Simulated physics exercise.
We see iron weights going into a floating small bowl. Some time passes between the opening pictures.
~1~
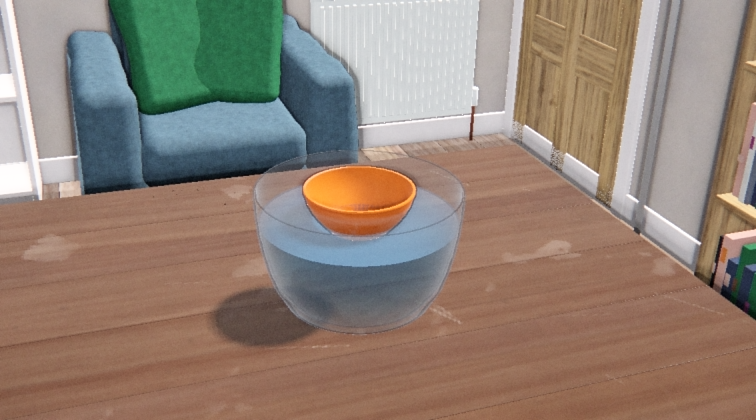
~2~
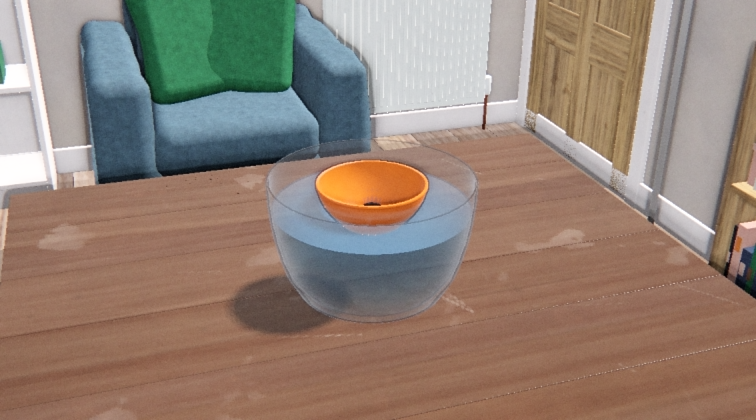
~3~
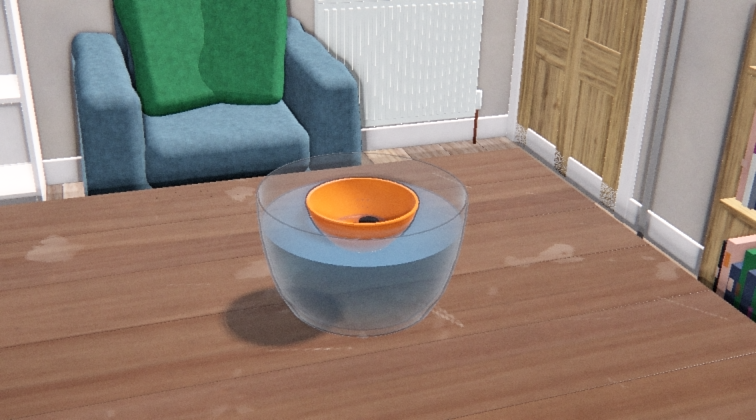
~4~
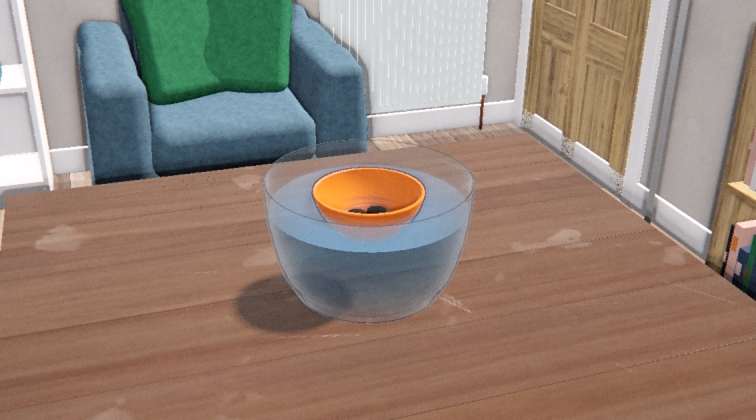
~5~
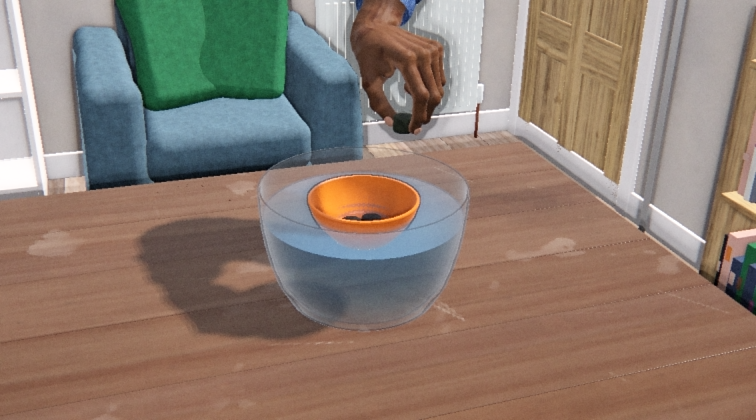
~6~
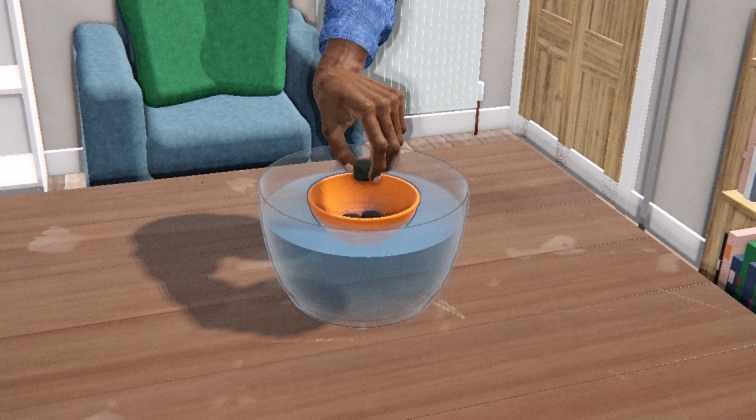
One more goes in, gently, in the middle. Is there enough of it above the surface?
It carries it.
Soon after, the iron weight is in and the small bowl dips.
Later, it steadies; about a fifth of its side above the surface.
In the end, the small bowl floats; about a fifth of its side above the surface.
